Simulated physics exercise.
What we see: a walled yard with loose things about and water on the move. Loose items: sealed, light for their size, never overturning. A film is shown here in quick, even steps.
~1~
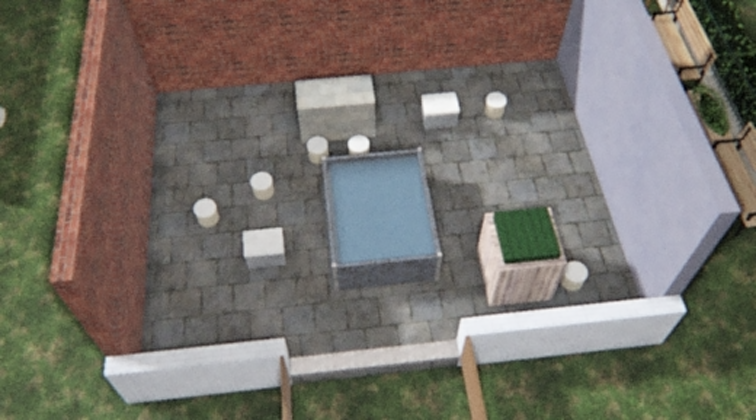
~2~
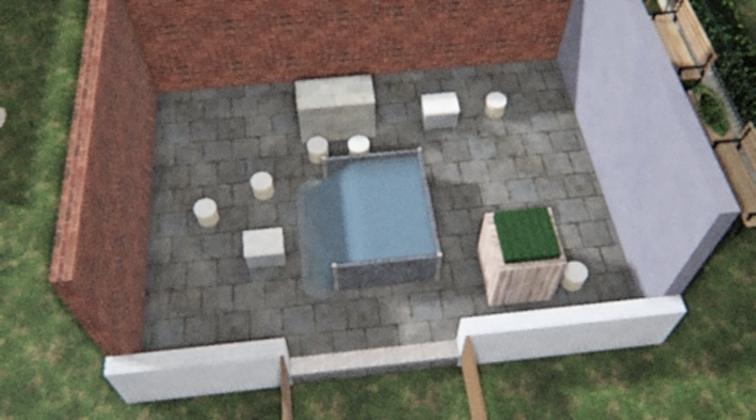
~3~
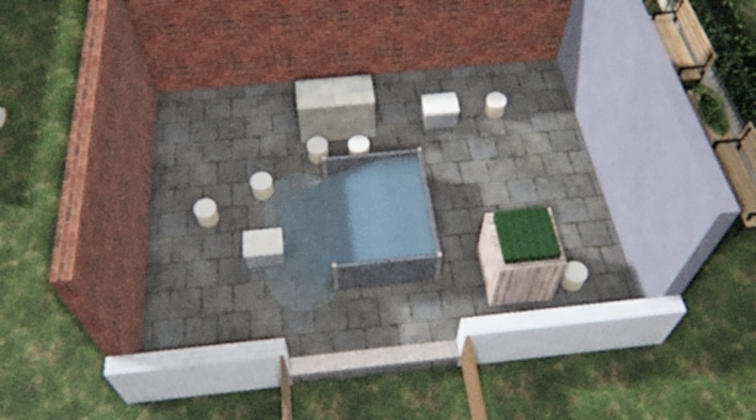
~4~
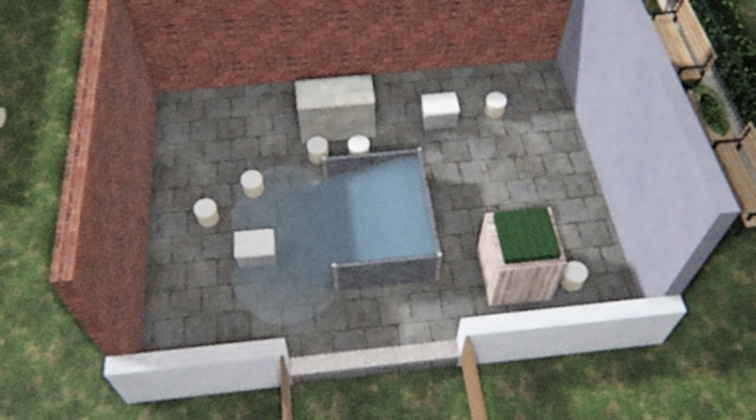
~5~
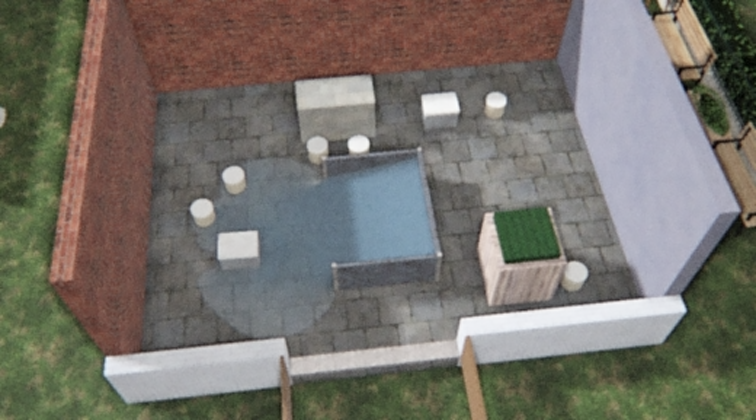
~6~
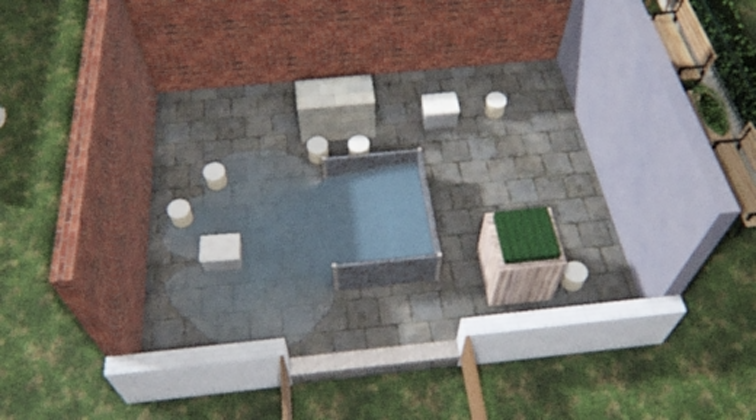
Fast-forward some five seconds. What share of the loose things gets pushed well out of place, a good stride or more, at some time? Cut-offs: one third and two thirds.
Between one third and two thirds.
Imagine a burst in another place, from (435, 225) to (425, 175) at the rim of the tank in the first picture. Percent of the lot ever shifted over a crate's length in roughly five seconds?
Near 20 in a hundred.
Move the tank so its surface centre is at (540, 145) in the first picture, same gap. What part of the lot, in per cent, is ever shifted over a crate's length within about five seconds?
Some 60 per cent, I'd say.
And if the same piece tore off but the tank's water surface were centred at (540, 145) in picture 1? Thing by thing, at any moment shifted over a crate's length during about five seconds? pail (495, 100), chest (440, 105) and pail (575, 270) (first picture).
Well, in order they come out as stayed within it, stayed within it and stayed within it.
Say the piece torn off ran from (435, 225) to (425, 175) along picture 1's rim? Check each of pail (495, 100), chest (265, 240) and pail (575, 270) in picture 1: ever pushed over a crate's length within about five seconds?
Results in order: Cleared that distance / stayed short / cleared that distance.
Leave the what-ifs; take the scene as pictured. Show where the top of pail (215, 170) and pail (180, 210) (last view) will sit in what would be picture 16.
Close to (168, 89), and close to (156, 152).
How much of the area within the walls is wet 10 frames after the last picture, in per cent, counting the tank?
40 per cent, roughly.
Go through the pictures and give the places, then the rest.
In the first picture, a pail at (261, 181), on the bottom; a chest at (263, 241), on the bottom; 0 of 8 have shifted.
In the second picture, a pail at (261, 181) rests on the ground; a chest at (263, 241), on the bottom; 0 of 8 have shifted.
In the third picture, a pail at (261, 181) rests on the ground; a chest at (263, 241), on the bottom; 0 of 8 have shifted.
In the fourth picture, a pail at (252, 179) rests on the ground, close to its start; a chest at (254, 242), on the bottom, close to its start; 2 of 8 have shifted.
In the fifth picture, a pail at (233, 175) rests on the ground, a stride from its start; a chest at (238, 244), on the bottom, a stride from its start; 2 of 8 have shifted.
In the sixth picture, a pail at (214, 171), on the bottom, a stride from its start; a chest at (219, 247) rests on the ground, a stride from its start; 3 of 8 have shifted.
A moment on, 3 of 8 are well off their spots; 1 afloat.
Next, 3 of 8 are well off their spots; 3 afloat.
Later, 3 of 8 are well off their spots; 3 afloat.
In the end, 3 of 8 are well off their spots, and 3 have been at some point; 2 afloat.
